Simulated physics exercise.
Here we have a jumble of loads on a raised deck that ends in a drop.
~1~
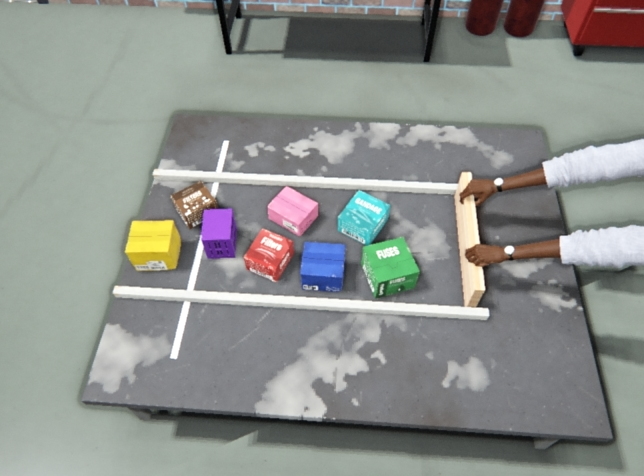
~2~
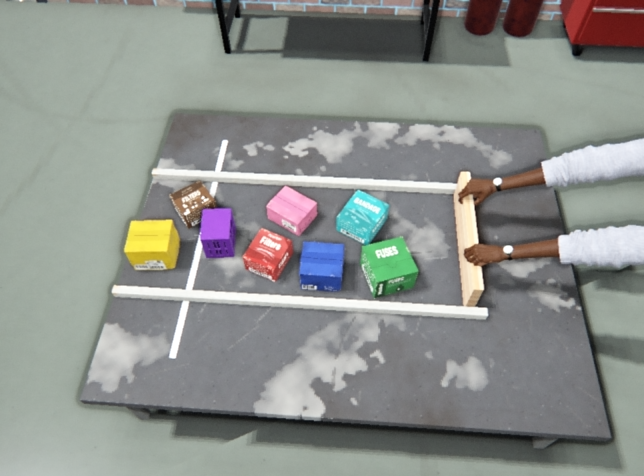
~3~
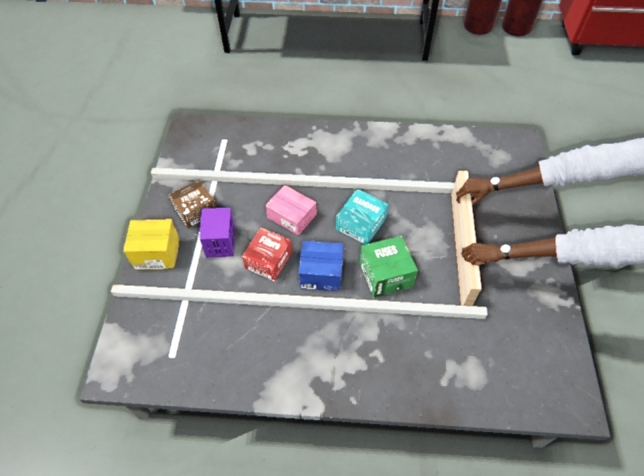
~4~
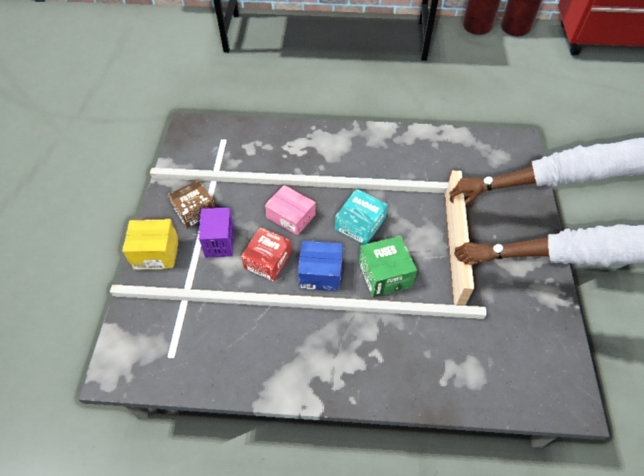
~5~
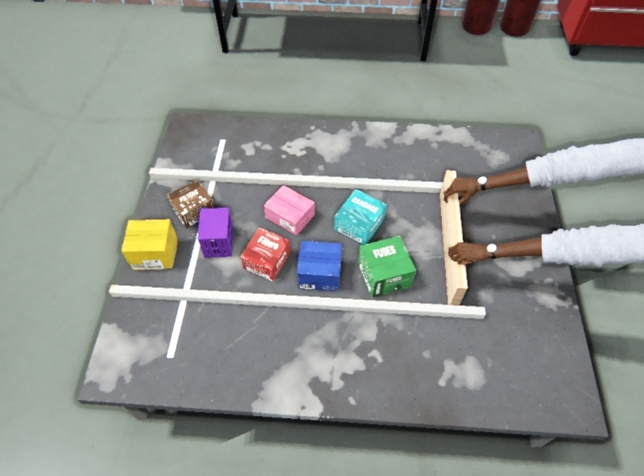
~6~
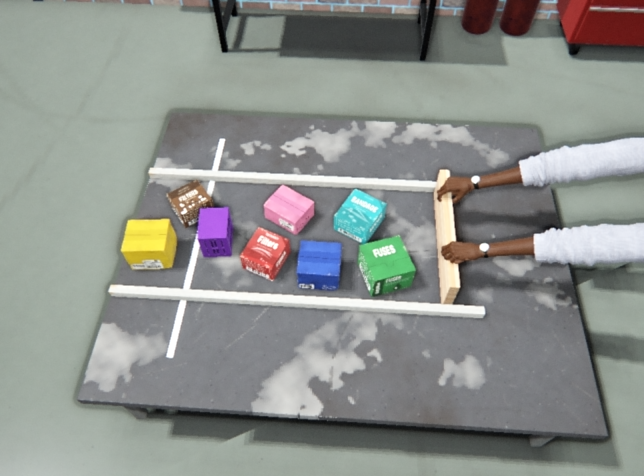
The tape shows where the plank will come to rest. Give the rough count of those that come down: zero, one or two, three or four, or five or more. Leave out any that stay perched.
Outcome: The number that fall off is three or four.
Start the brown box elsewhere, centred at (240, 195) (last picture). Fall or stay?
The brown box falls.
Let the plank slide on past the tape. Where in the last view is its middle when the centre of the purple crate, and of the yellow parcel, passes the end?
About (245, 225), and (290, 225) for the other.
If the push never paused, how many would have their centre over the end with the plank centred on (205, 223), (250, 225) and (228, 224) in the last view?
Place by place, 4, 1 and 2.
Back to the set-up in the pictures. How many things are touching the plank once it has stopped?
2 of them.
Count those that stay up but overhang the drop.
The number is 2.
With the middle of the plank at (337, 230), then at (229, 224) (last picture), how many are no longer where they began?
The counts are 6 and 8.
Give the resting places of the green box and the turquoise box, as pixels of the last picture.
About (170, 250), and the other about (183, 214).
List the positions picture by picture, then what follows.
In the first frame, yellow parcel (155, 246); brown box (195, 205); purple crate (220, 234); plank (468, 238); tape (204, 234).
In the second frame, brown box (194, 204); red box (269, 255).
In the third frame, purple crate (218, 233); green box (388, 267).
In the fourth frame, yellow parcel (152, 245); plank (458, 236).
In the fifth frame, brown box (192, 204); pink parcel (290, 210).
In the sixth frame, yellow parcel (151, 245); brown box (192, 203); purple crate (216, 233); plank (446, 235); tape (200, 233).
A little later, none off yet; yellow parcel at rest near (151, 245); brown box at rest near (192, 203); purple crate at rest near (216, 233).
Next, none off yet; yellow parcel shifted a little near (138, 244); brown box shifted a little near (186, 199); purple crate shifted about its own width near (178, 229).
Later still, one off so far; yellow parcel fallen near (84, 287); brown box shifted about its own width near (161, 193); purple crate shifted well along near (132, 215).
When it is over, the number that fall off is three or four; down, red box, purple crate, brown box and yellow parcel.
